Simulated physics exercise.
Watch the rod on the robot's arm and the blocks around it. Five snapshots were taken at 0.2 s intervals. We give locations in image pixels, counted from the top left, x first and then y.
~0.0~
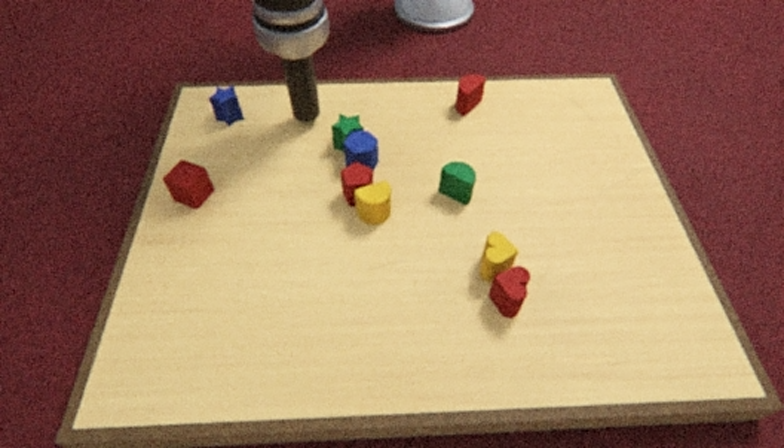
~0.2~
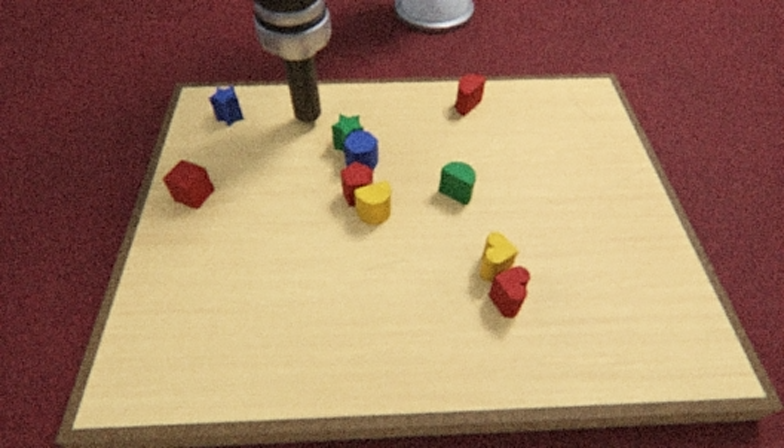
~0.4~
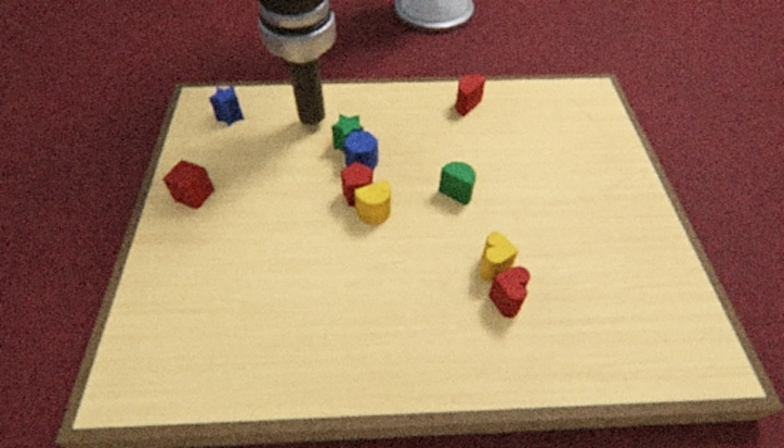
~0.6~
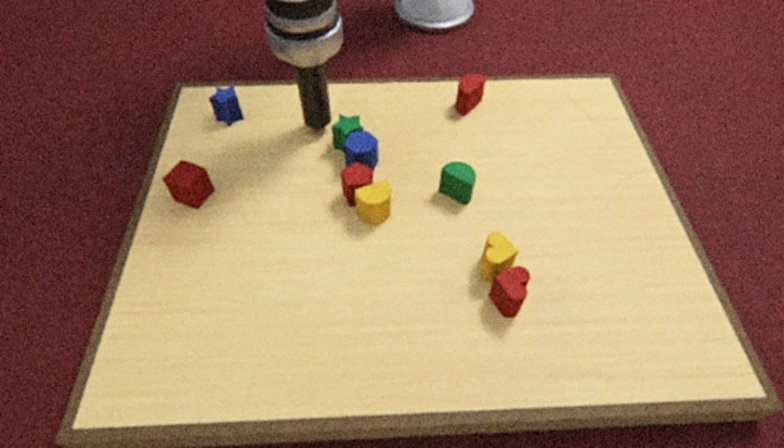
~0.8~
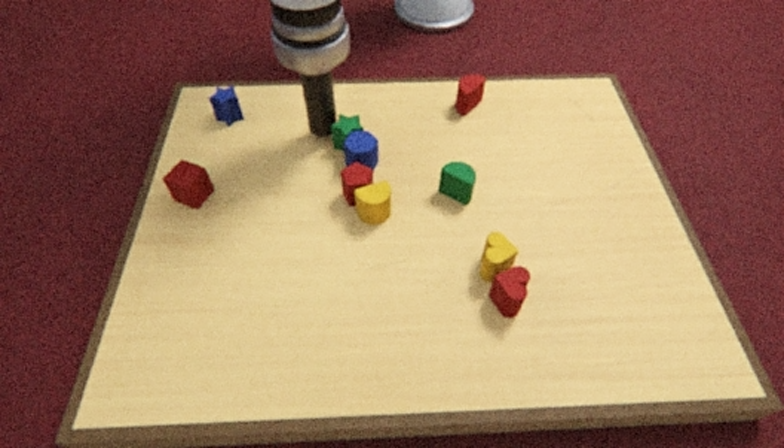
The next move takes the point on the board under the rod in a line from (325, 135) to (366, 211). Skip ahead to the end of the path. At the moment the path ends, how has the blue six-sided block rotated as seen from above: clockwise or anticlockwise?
It goes clockwise.
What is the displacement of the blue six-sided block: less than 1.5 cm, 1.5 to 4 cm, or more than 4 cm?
That one ends up 1.5 to 4 cm from where it is now.
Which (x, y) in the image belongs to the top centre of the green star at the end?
Its top middle is near (362, 130).
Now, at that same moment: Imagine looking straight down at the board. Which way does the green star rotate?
Direction: Anticlockwise.
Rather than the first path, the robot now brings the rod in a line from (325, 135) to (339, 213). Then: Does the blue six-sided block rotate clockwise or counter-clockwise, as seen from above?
Looking down: Clockwise.
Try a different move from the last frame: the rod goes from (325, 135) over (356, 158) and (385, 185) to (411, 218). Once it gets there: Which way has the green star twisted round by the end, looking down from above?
The twist is anticlockwise.
On the path given first. One third of the way, rod (337, 151); green star (361, 129), turned 45° anticlockwise; blue six-sided block (378, 149), turned 35° clockwise.
Two thirds of the way, rod (350, 176); green star (362, 130), turned 55° anticlockwise; red pentagon (360, 183), turned 10° clockwise; blue six-sided block (379, 149), turned 35° clockwise; yellow half-round block (378, 199), turned 25° anticlockwise.
At the end, rod (365, 203); green star (362, 130), turned 55° anticlockwise; red pentagon (375, 213), turned 15° clockwise; blue six-sided block (379, 149), turned 35° clockwise; yellow half-round block (399, 223), turned 40° anticlockwise.
